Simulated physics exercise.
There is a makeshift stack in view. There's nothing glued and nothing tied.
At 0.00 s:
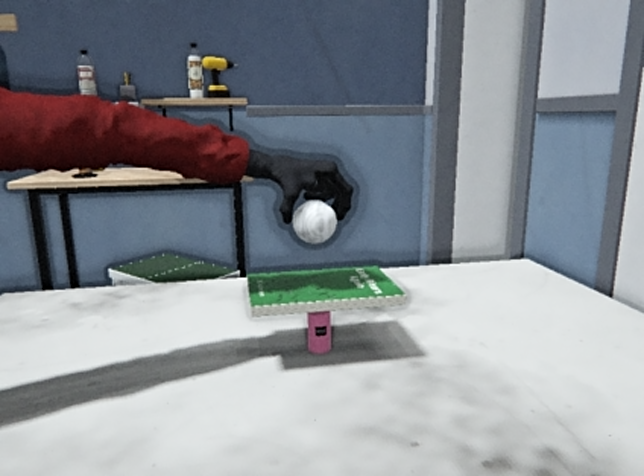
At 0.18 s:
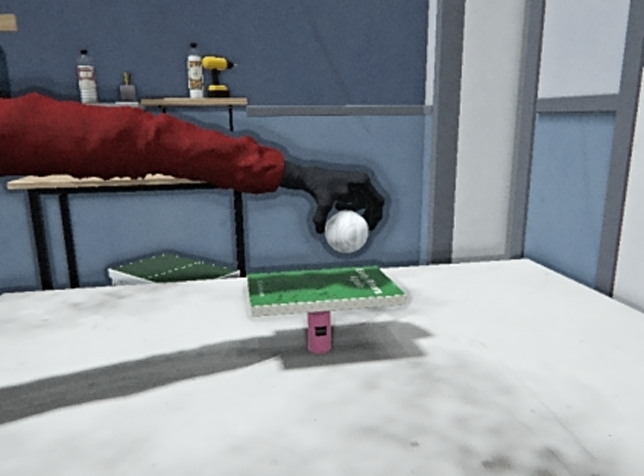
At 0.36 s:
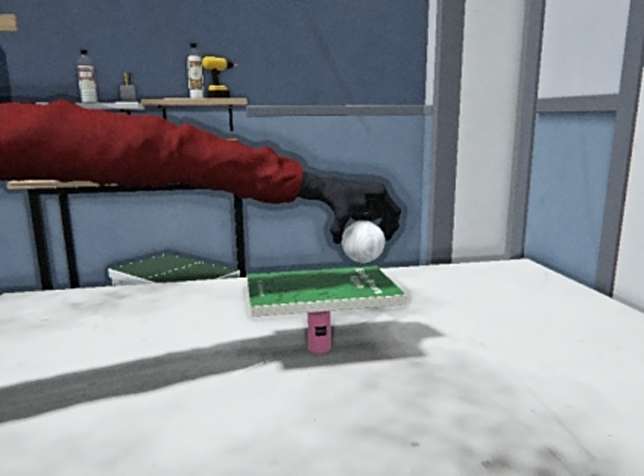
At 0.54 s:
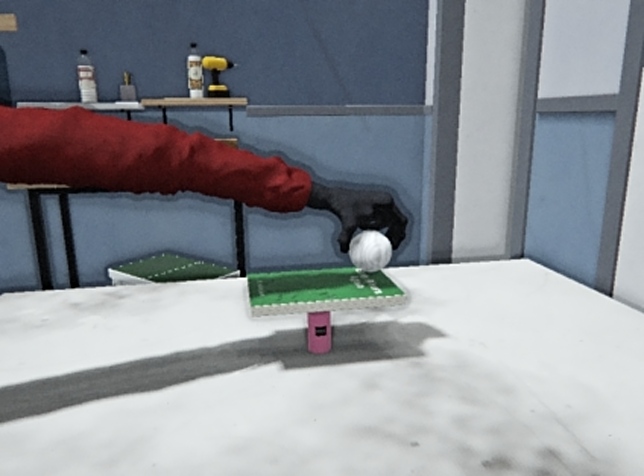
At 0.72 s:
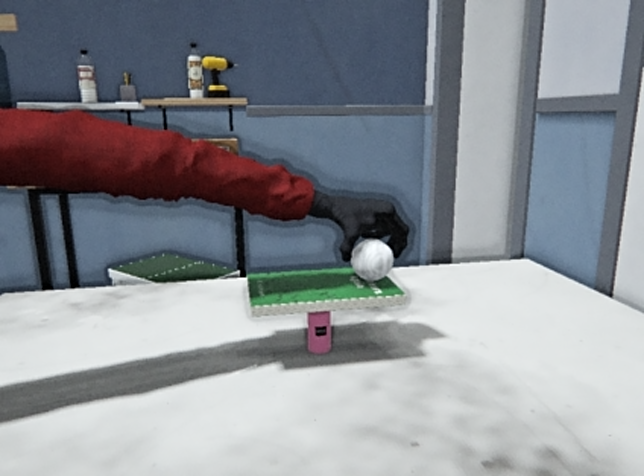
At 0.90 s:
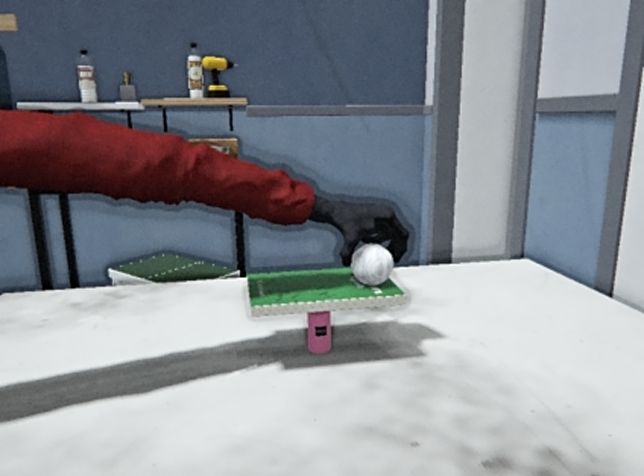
A red-sleeved arm with a dark glove reaches in from the left over a white tabletop, seen by a still camera in a workshop-like room with blue walls. Below the hand, a green tray with a pale rim rests on a small pink shaker, with bottles and a yellow drill shelved behind. The hand carries a white onion rightward and down, then sets it on the tray's right side, still gripping it.
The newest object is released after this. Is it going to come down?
Yes, my guess is that something will drop.
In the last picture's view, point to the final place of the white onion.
The object winds up at approximately (397, 330).
By 1.40 s, white onion now fallen; green book tilted by 62°.
By 1.60 s, pink shaker tilted by 41°; green book tilted by 39°.
By 1.80 s, pink shaker and green book now fallen.
When it is over (2.0 s), fallen, white onion, pink shaker and green book. End places, in pixels of the last picture, white onion near (397, 330). The stack gives way.
